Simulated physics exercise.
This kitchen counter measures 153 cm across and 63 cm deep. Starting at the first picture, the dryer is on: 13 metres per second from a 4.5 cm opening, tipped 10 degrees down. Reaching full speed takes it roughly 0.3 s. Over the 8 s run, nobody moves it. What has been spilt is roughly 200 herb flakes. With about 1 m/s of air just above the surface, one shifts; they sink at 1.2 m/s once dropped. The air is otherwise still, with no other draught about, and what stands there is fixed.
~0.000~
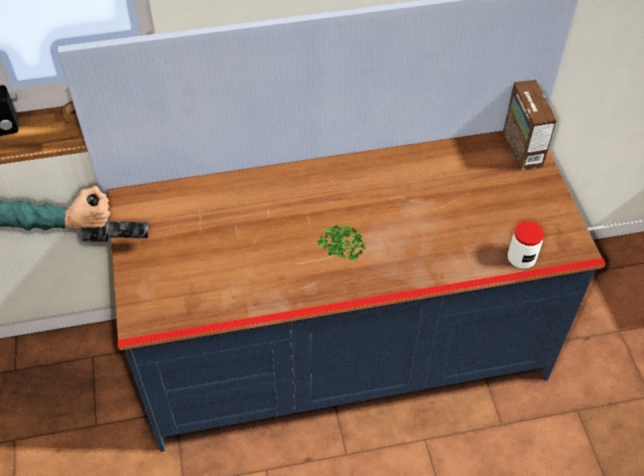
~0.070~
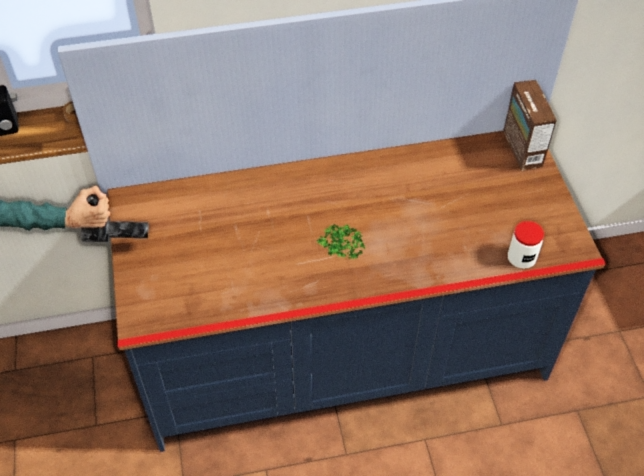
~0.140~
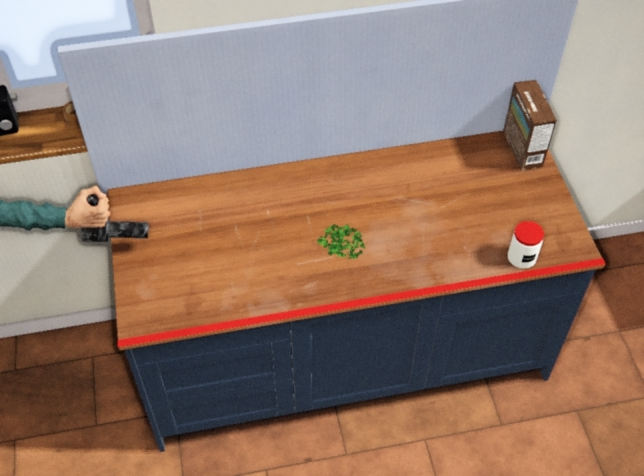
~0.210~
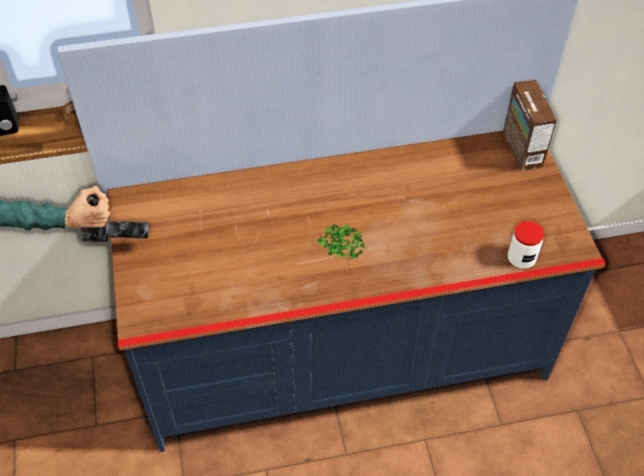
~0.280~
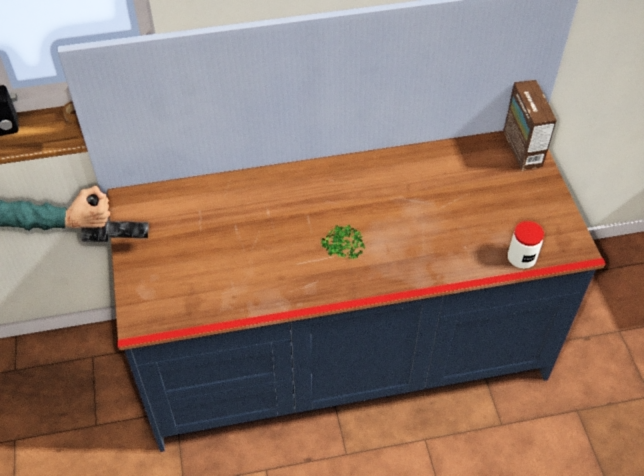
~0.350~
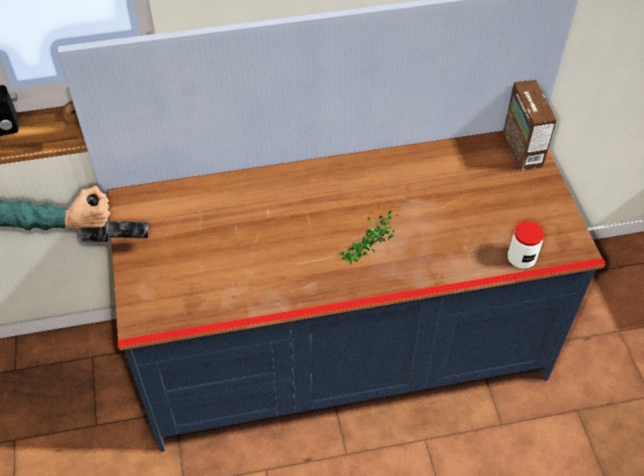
The video shows a hand holding a dark device at the left of a wooden counter while a small pile of green flakes lies still, then shifts slightly right and spreads into a slanted streak.
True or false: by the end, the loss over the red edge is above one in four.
True.
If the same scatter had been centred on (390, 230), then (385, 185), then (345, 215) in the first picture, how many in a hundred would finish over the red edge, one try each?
First try 15 %, second 0 %, third 0 %.
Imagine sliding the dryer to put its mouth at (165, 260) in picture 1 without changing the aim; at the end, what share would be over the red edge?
2 per cent, roughly.
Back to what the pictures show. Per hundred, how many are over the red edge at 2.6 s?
50 per cent, roughly.
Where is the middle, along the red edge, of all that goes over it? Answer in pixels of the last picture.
Somewhere about (466, 288).
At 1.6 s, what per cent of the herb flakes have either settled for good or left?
Near 100 %.
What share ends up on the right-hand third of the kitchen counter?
I'd estimate around 2 per cent.
After 1.6 s the count stands so, 52 % are over the red edge.
After 2.6 s the count stands so, 52 % are over the red edge.
After 4.4 s the count stands so, 52 % are over the red edge.
After 8.0 s, at the end, 52 % are over the red edge.
